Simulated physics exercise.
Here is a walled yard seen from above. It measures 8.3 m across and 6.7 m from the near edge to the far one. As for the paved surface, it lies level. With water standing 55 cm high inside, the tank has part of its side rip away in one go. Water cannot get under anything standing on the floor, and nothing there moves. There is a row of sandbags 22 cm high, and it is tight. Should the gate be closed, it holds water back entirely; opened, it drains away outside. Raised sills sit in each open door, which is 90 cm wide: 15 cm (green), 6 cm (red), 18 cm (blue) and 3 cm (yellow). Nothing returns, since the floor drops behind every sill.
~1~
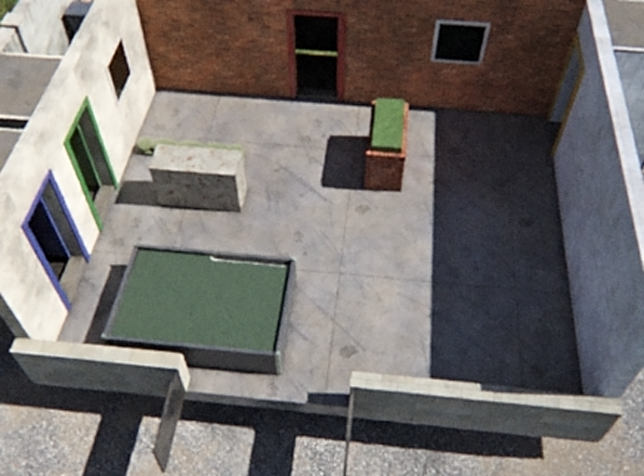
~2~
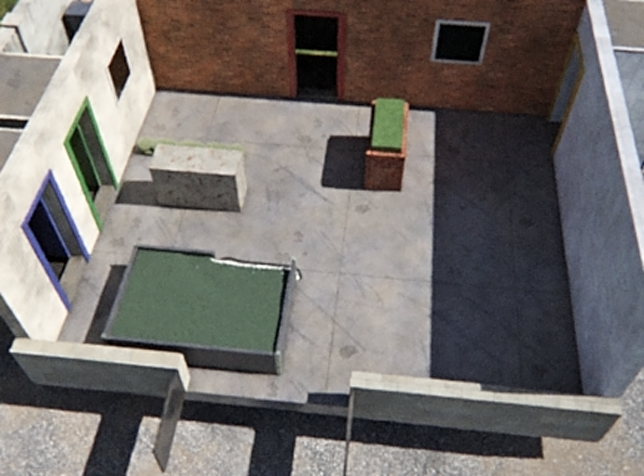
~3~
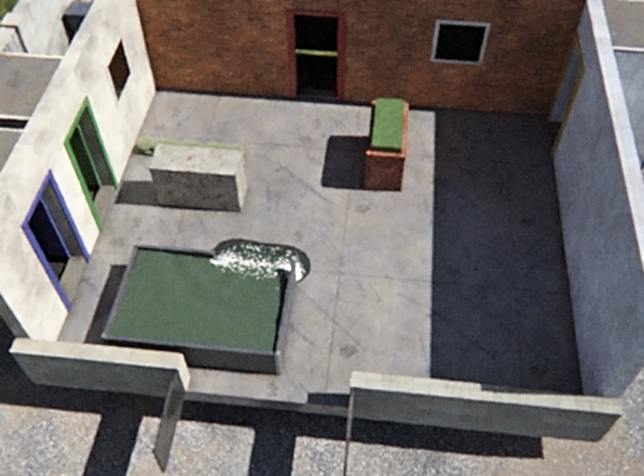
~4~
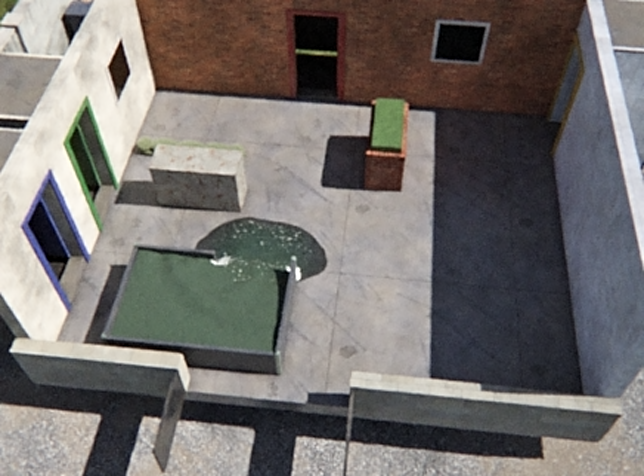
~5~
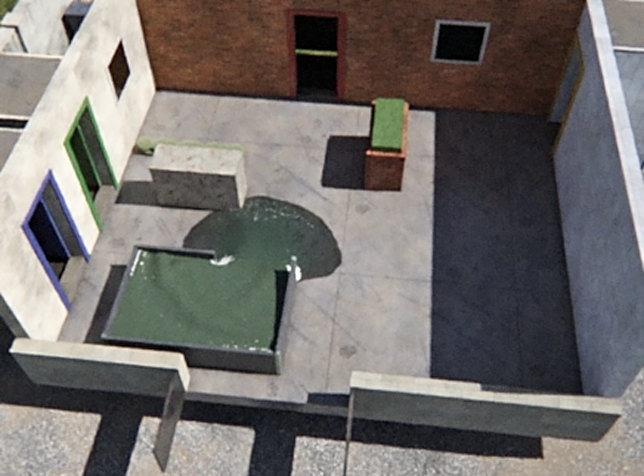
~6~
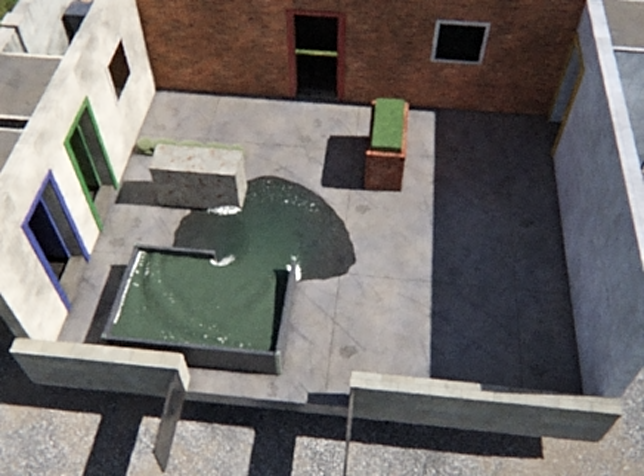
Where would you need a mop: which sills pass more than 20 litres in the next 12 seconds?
Outcome: The green door is going to fall short of the limit; the red door is going to top the limit; the blue door is going to fall short of the limit; the yellow door is going to top the limit.
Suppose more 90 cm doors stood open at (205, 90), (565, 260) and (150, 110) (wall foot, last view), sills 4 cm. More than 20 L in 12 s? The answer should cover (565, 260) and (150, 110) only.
Taking them in order, the first gets too little and the second enough.
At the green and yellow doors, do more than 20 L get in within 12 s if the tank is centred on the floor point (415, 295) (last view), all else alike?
Green: Within limit; yellow: Too much.
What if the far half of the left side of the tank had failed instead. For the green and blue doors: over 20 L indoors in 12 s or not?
With respect to that limit, green ends up inside it, blue ends up outside it.
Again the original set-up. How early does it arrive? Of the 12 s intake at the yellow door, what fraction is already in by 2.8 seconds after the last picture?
Some 0 per cent by then.
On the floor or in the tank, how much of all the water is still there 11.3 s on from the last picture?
That would be close to 84 per cent.
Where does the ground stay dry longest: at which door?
Yellow.
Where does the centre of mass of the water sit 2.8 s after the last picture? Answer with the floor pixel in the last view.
Around (271, 223).
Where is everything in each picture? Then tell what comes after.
In the first frame, the tank at (203, 299) is whole and still, 55 cm deep.
In the second frame, water pours out on the tank's far side and has run 0.7 m, to a hidden place; typically 10 cm deep outside, 55 cm at the tank's back.
In the third frame, the front is at (223, 245), 1.0 m from the gap on the tank's far side; 1.0 m2 of floor is under water; 55 cm left at the back of the tank.
In the fourth frame, the front is at (246, 221), 1.3 m from the gap on the tank's far side; 2.0 m2 of floor is under water; 55 cm left at the back of the tank.
In the fifth frame, the front is at (257, 200), 1.8 m from the gap on the tank's far side; 3.2 m2 of floor is under water; 53 cm left at the back of the tank.
In the sixth frame, the front is at (268, 179), 2.3 m from the gap on the tank's far side; 4.4 m2 of floor is under water; 48 cm left at the back of the tank.
Then, 0.7 s after the last picture water covers 20 % of the floor and is deepest (30 cm) near (272, 269); green door not reached, red door not reached, blue door not reached, yellow door not reached.
Then, 1.5 s after the last picture water covers 35 % of the floor and is deepest (24 cm) near (262, 269); green door 10 cm at the sill, 0 L in, red door 14 cm at the sill, 21 L in, blue door not reached, yellow door not reached.
Then, 2.8 s after the last picture water covers 50 % of the floor and is deepest (23 cm) near (347, 107); green door 8 cm at the sill, 0 L in, red door 21 cm at the sill, 133 L in, blue door 3 cm at the sill, 0 L in, yellow door not reached.
Then, 6.3 s after the last picture water covers 70 % of the floor and is deepest (12 cm) near (145, 140); green door 4 cm at the sill, 0 L in, red door 9 cm at the sill, 245 L in, blue door 3 cm at the sill, 0 L in, yellow door 9 cm at the sill, 50 L in.
Then, 11.3 s after the last picture water covers 85 % of the floor and is deepest (8 cm) near (145, 140); green door 4 cm at the sill, 0 L in, red door 6 cm at the sill, 266 L in, blue door 5 cm at the sill, 0 L in, yellow door 5 cm at the sill, 97 L in.
